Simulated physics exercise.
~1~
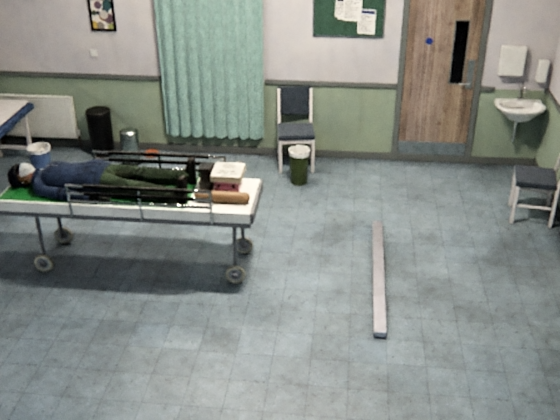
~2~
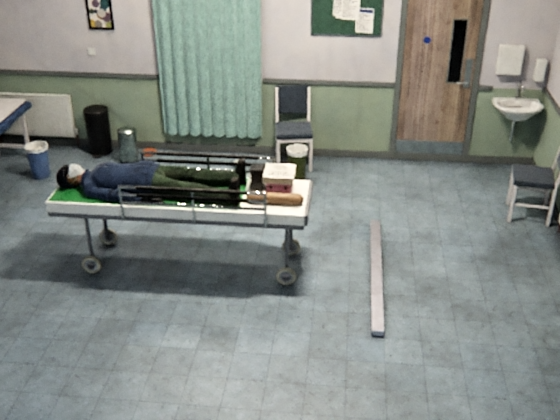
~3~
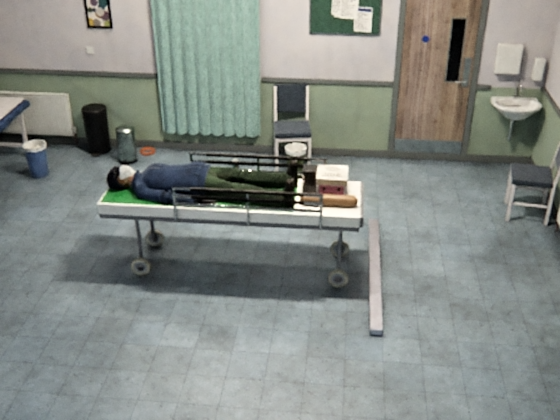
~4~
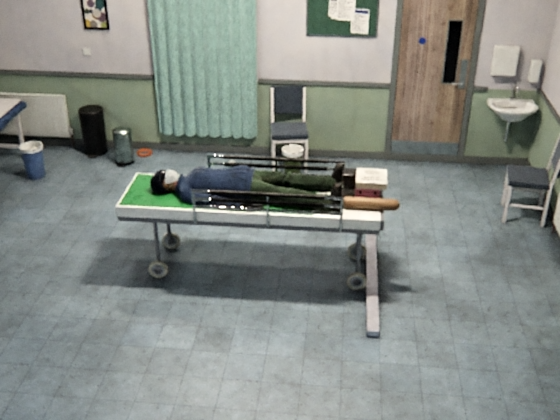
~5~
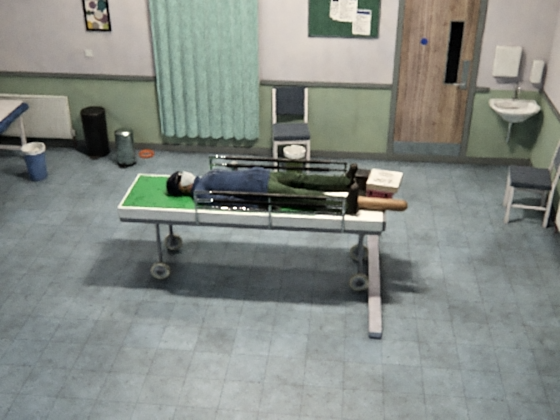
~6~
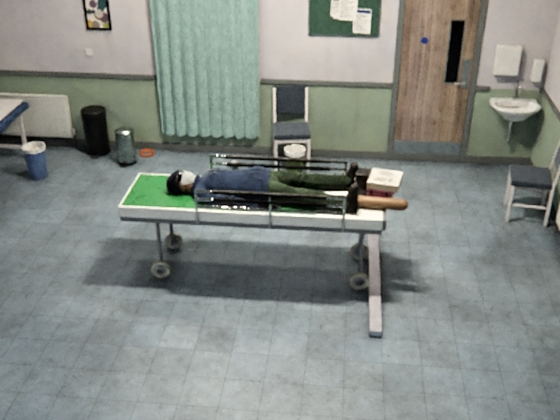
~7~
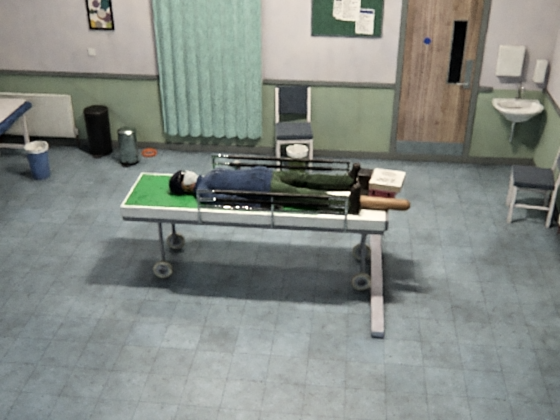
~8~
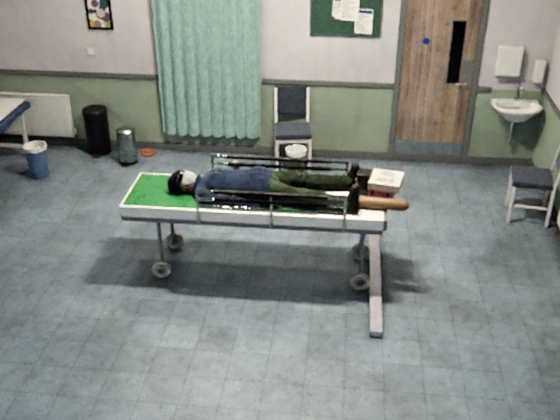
A person lying on a wheeled stretcher rolled right across a clinic room until it stopped abruptly at a low sill, and the person slid a little toward the foot end, with the brown bottle and pink case still aboard.
